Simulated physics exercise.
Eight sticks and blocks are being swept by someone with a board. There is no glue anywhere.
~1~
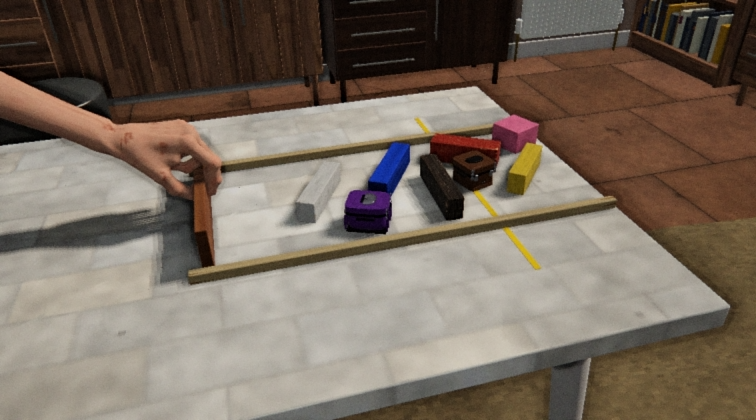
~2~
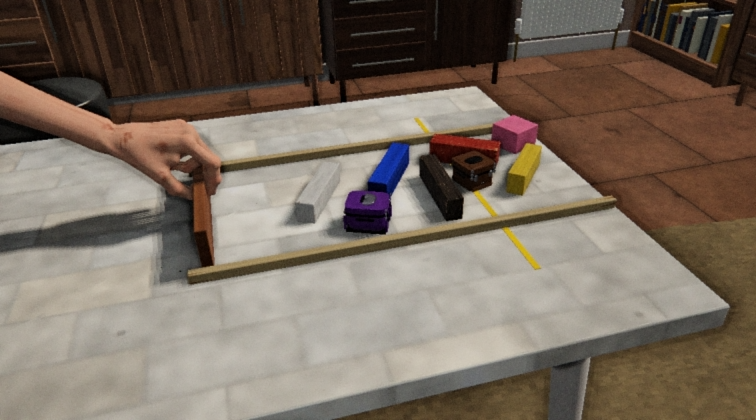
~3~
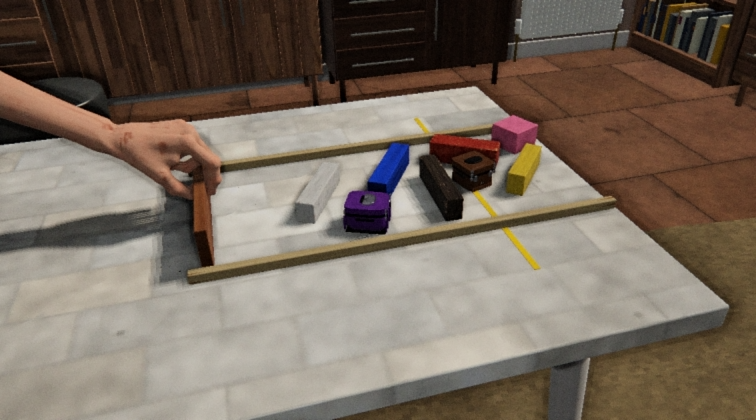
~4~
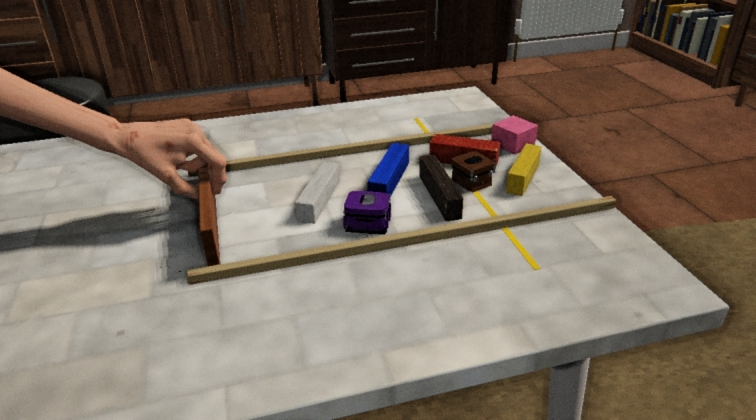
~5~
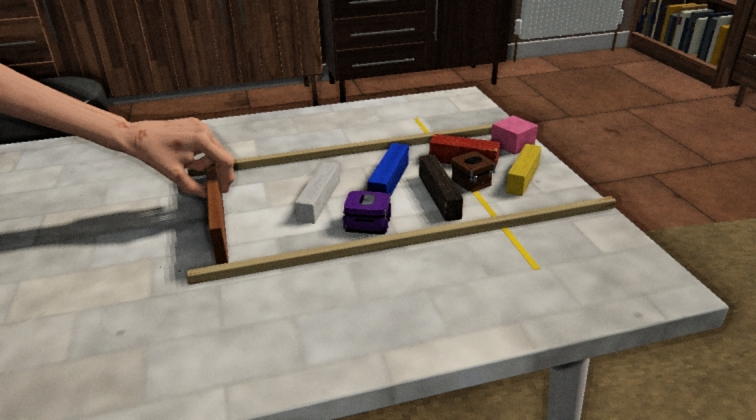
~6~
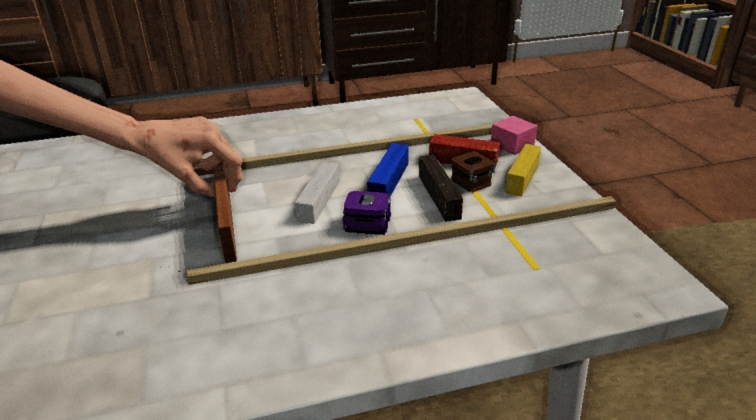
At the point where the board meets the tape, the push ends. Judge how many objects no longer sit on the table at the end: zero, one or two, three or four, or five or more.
The number going over the edge will be nought.
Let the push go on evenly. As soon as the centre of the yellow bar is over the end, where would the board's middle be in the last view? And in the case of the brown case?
The middle is at (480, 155) when it's the yellow bar, and at (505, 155) when it's the brown case.
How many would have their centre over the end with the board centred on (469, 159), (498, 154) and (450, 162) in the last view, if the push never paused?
0, 2 and 0.
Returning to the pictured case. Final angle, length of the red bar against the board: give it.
The angle is about 45 degrees.
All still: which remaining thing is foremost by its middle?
The one in question is the yellow bar.
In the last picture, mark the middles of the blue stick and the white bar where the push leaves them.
Positions - first (482, 158), then (471, 167).
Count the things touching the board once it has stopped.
Number: 2.
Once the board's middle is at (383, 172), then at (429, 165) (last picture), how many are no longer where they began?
The counts are 3 and 7.
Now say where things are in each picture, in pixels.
Pink block (515, 134); yellow bar (525, 168); red bar (465, 151); board (203, 199); tape (465, 178), in the first picture.
Yellow bar (525, 169); black bar (440, 186), in the second picture.
Red bar (464, 151); blue stick (390, 172), in the third picture.
Pink block (514, 135); white bar (319, 191), in the fourth picture.
Yellow bar (524, 169); board (215, 197), in the fifth picture.
Pink block (513, 135); yellow bar (524, 169); red bar (464, 152); board (223, 196); tape (463, 178), in the sixth picture.
A little later, none off yet; pink block at rest near (513, 135); yellow bar at rest near (524, 169); red bar at rest near (464, 152).
When it is over, the number that fall off is zero.
